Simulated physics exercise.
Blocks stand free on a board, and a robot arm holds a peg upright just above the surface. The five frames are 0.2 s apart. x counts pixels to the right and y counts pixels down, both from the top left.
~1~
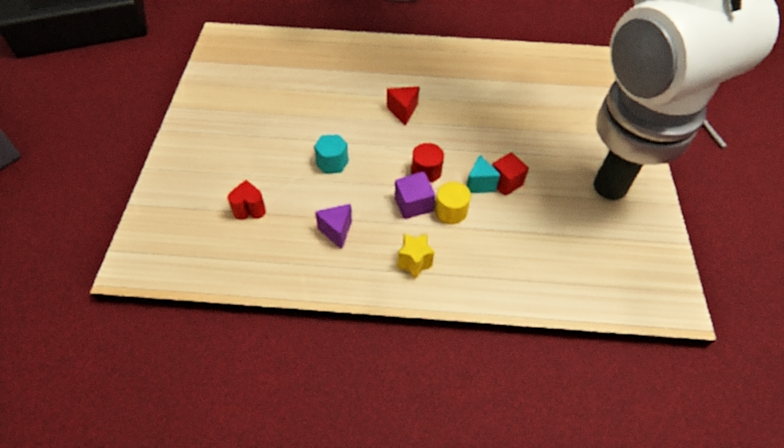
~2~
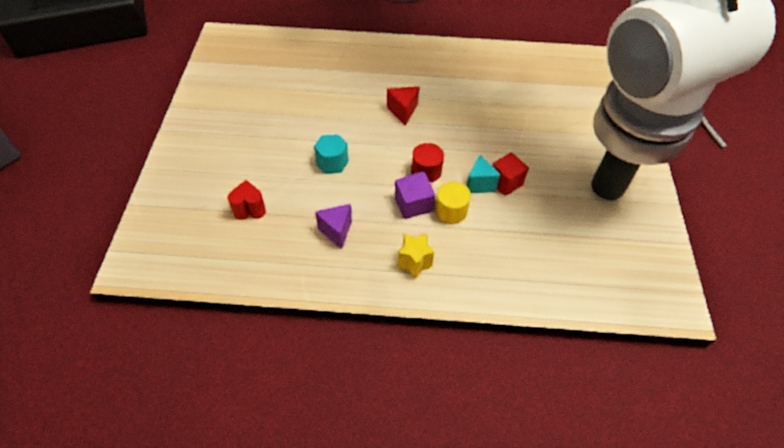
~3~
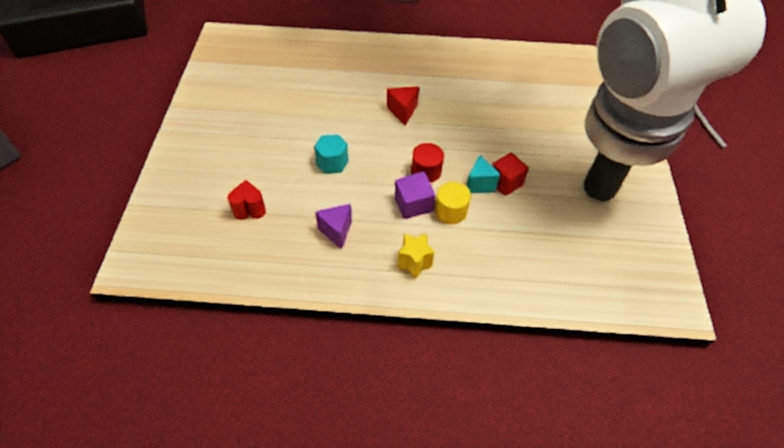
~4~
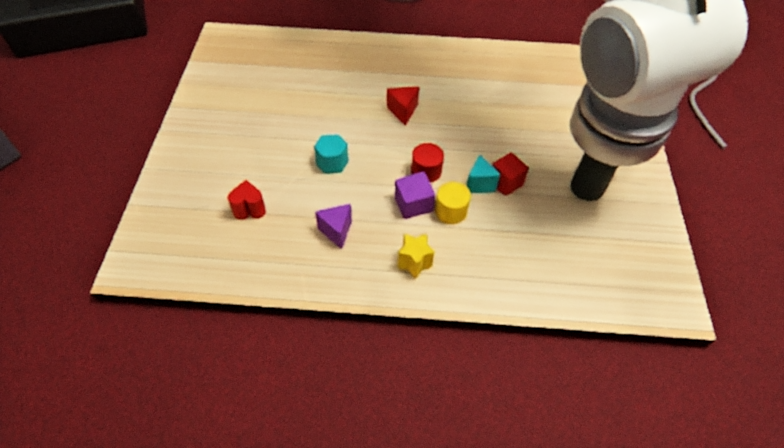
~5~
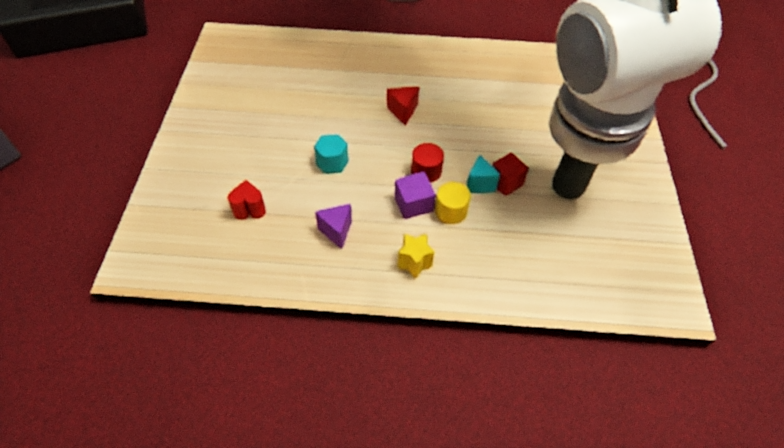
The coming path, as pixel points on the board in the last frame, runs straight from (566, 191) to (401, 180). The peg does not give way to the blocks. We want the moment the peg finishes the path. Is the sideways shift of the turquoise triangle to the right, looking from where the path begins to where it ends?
No, that is not how it ends up.
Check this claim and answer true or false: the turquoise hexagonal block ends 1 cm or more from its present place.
This is false.
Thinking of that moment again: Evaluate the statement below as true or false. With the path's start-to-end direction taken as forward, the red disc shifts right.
True.
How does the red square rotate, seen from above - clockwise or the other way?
The block spins clockwise.
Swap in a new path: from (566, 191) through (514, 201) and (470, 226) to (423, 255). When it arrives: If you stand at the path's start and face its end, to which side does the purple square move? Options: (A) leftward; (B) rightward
Choice B: Rightward.
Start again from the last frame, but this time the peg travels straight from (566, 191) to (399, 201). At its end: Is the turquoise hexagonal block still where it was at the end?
Yes.
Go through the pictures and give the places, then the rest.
The first picture shows peg tip (610, 188); block tops, turquoise hexagonal block (331, 144); purple square (415, 187); red disc (428, 154); turquoise triangle (483, 168); red square (511, 165).
The second picture shows peg (607, 188); blocks unchanged.
The third picture shows peg (600, 188); blocks unchanged.
The fourth picture shows peg (587, 189); blocks unchanged.
The fifth picture shows peg (568, 187); turquoise hexagonal block (331, 144); purple square (415, 187); red disc (428, 154); turquoise triangle (483, 168); red square (511, 165).
The first path, step by step. One third of the way, peg (512, 183); turquoise triangle (471, 169), turned 15° anticlockwise; red square (488, 157), turned 15° anticlockwise.
Two thirds of the way, peg (456, 179); purple square (410, 187), turned 20° anticlockwise; red disc (419, 150); turquoise triangle (431, 169), turned 30° clockwise; red square (459, 143), turned 35° clockwise.
At the end, peg (401, 175); turquoise hexagonal block in place; purple square (400, 191), turned 65° anticlockwise; red disc (396, 138); turquoise triangle (375, 169); red square (459, 143), turned 40° clockwise.
